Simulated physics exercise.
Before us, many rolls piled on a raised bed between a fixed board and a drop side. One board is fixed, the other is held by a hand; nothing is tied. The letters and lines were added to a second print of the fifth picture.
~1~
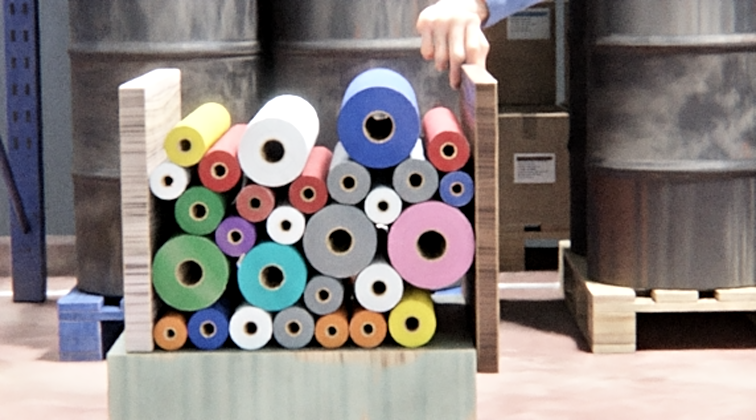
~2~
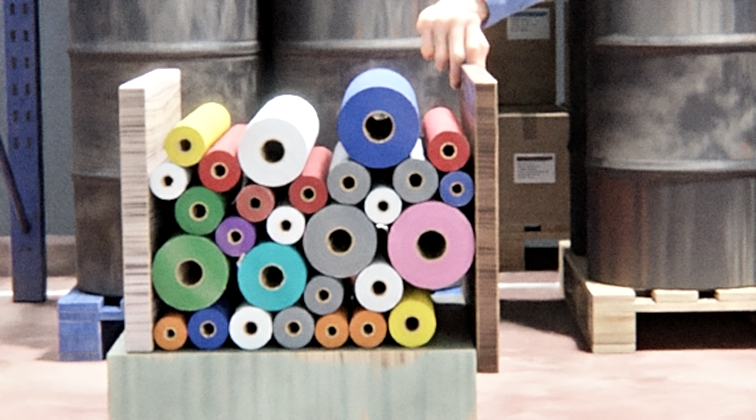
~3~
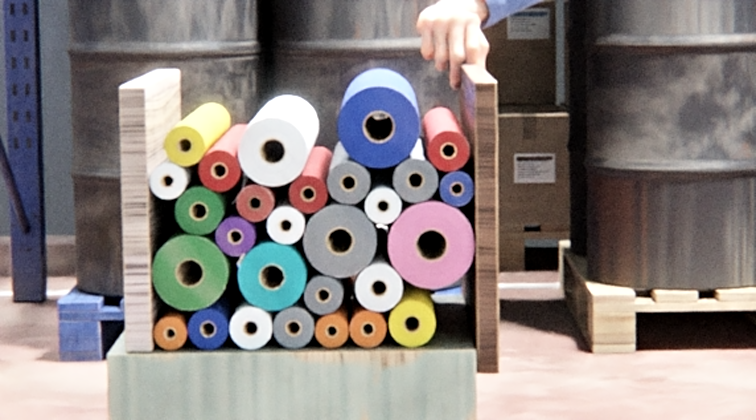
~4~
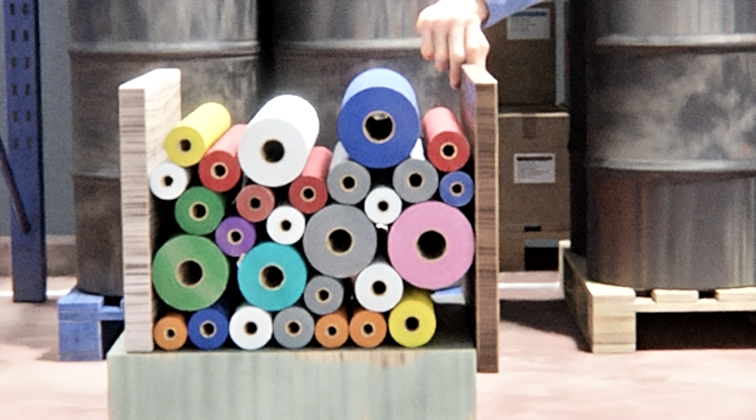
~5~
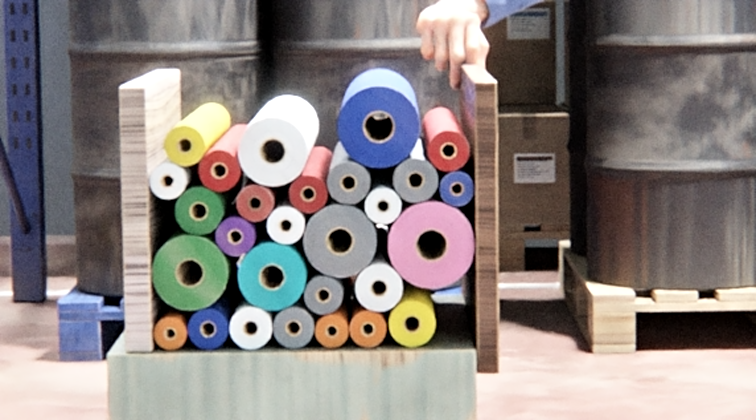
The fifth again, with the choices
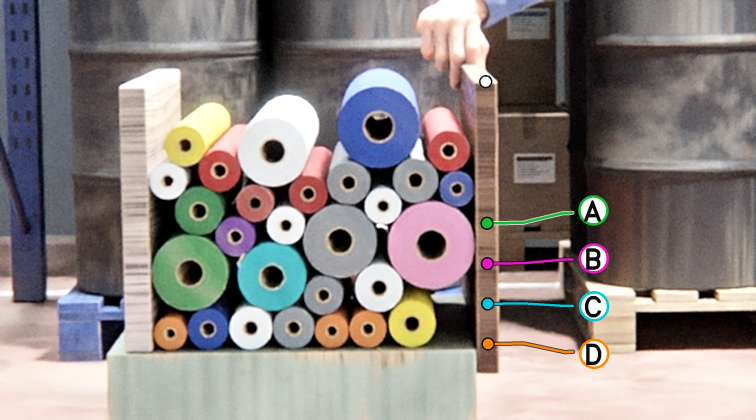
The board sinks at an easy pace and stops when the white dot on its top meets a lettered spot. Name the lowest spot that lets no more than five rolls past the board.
The lowest mark that will do is C.
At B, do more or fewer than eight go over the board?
At B, fewer than eight.
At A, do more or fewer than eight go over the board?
At A, fewer than eight.
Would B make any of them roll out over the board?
Yes.
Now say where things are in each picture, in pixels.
An orange roll (368, 329); a white roll (379, 287), in the first frame.
A white roll (379, 287); a green roll (199, 211), in the second frame.
A blue roll (457, 188); a blue roll (379, 127), in the third frame.
Side board (478, 204), in the fourth frame.
An orange roll (368, 329); a white roll (379, 287); a green roll (199, 211), in the fifth frame.
On the marked copy, A at (487, 223); B at (488, 264); C at (488, 304); D at (488, 344); the white dot at (486, 82).
With C. Early on, top of the board (475, 178).
Further on, top of the board (476, 286).
At the end, top of the board (476, 302), two out over the board.
As for the rest, A none out over the board; B two out over the board; D more than five out over the board.
